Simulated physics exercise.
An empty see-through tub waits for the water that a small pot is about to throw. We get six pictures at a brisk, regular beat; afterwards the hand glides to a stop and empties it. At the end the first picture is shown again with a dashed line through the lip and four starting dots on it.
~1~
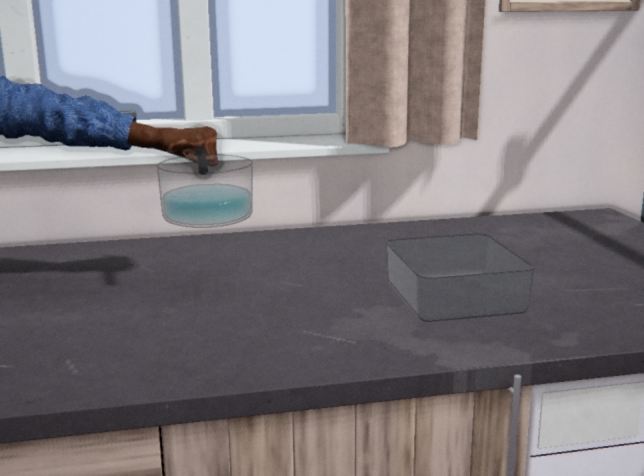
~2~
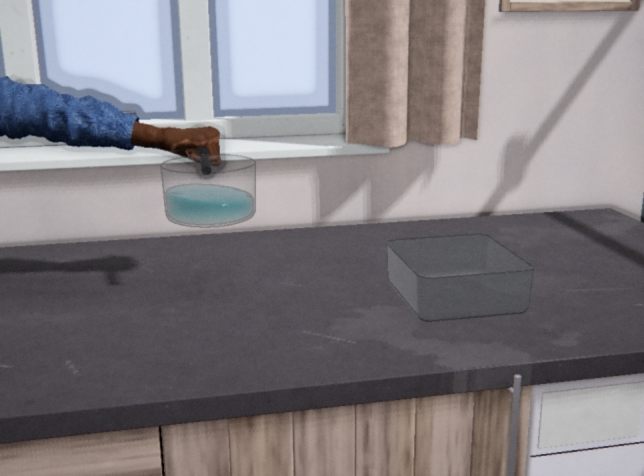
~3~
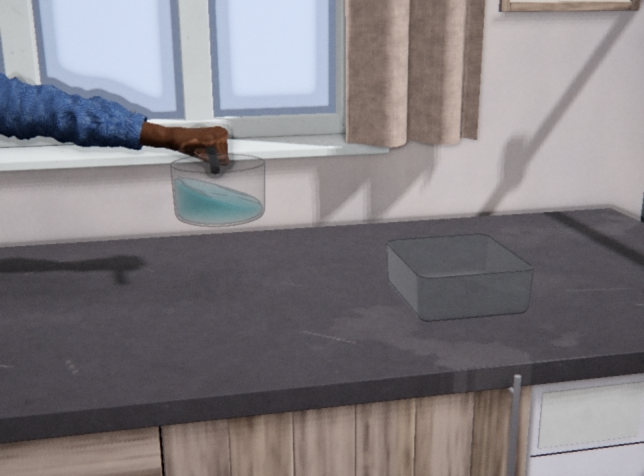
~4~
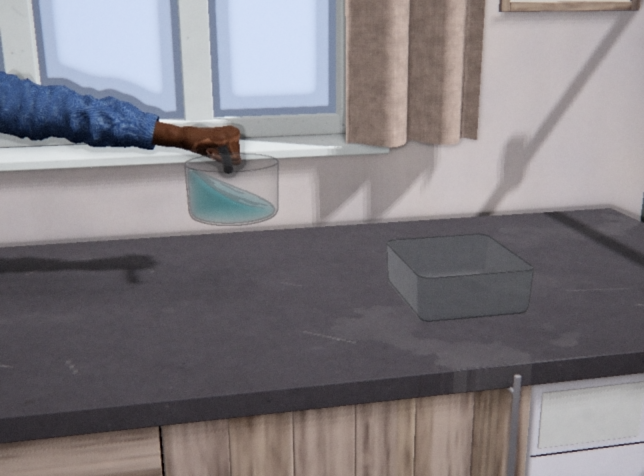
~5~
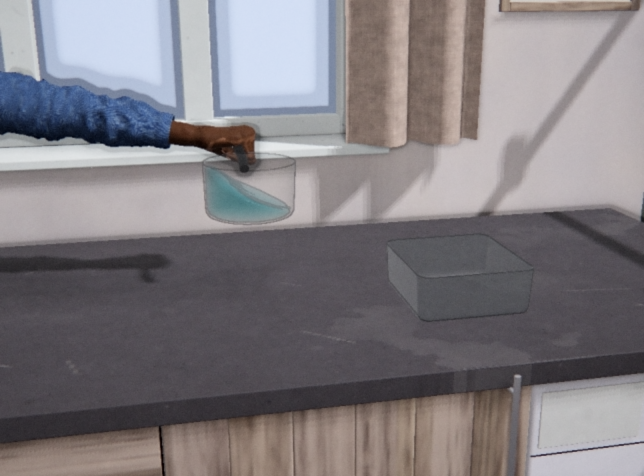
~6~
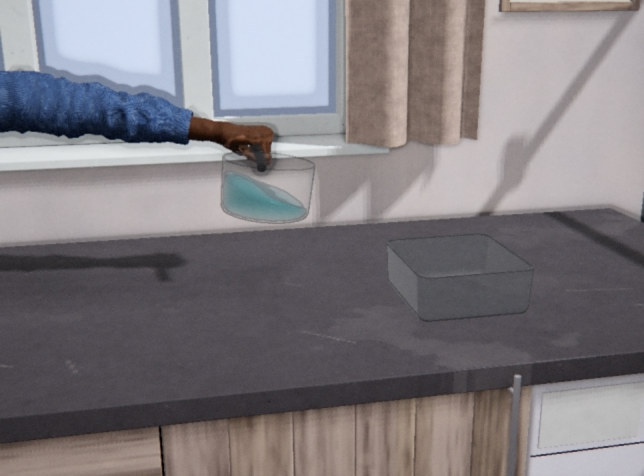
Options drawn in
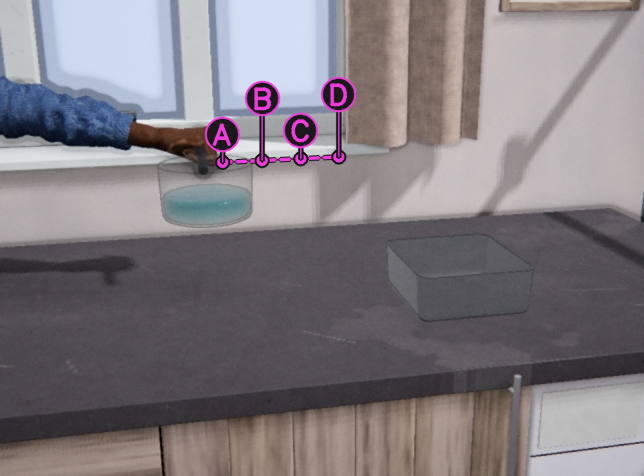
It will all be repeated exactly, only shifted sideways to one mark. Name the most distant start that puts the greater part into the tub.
C is the one.
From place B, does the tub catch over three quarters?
No, it does not.
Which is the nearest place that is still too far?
B it is.
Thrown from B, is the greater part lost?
Yes, it does.
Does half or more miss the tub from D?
No, that is safe.
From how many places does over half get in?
Two of them.
In magenta, A at (222, 162); B at (262, 160); C at (300, 158); D at (338, 156).
If A is chosen, about 17 % lands in the tub, 80 % falls short and 3 % goes beside or beyond.
If B is chosen, about 37 % lands in the tub, 56 % falls short and 7 % goes beside or beyond.
If C is chosen, about 65 % lands in the tub, 29 % falls short and 5 % goes beside or beyond.
If D is chosen, about 72 % lands in the tub, 6 % falls short and 21 % goes beside or beyond.
